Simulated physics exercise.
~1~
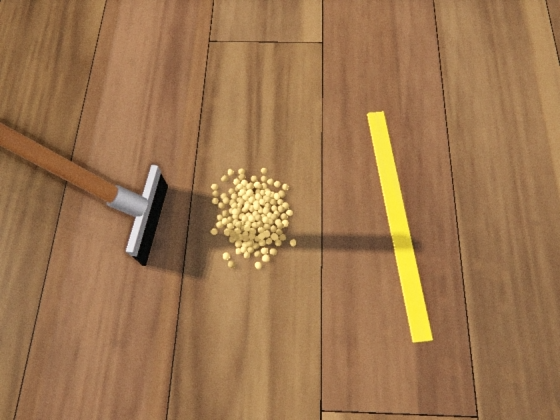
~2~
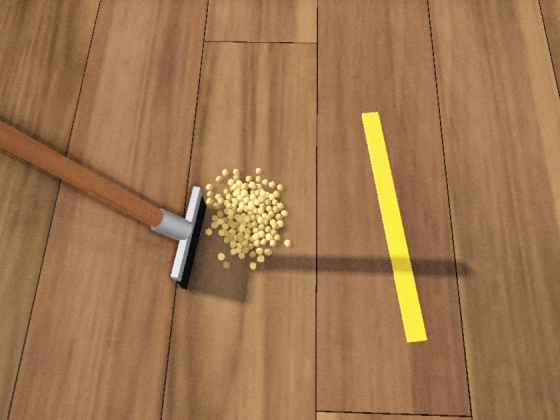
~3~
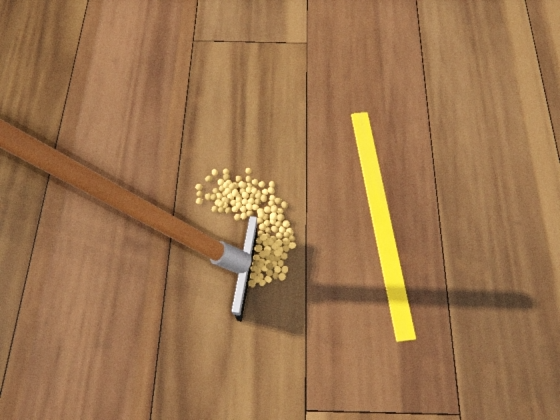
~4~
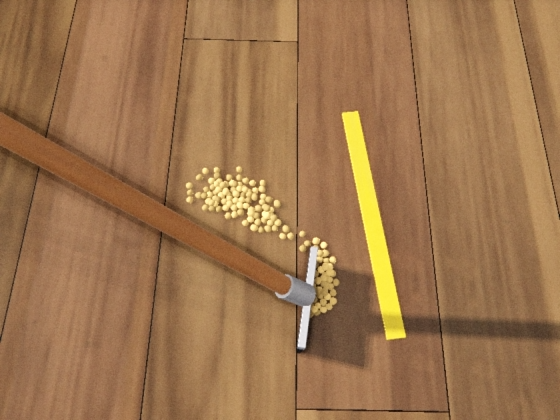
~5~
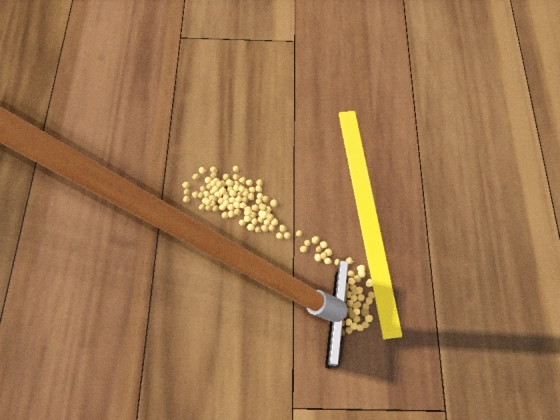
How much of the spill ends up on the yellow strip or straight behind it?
Very little of it, if any. The pushed chickpeas end up by the near side of the strip, and many others stay behind on the floor to the left.
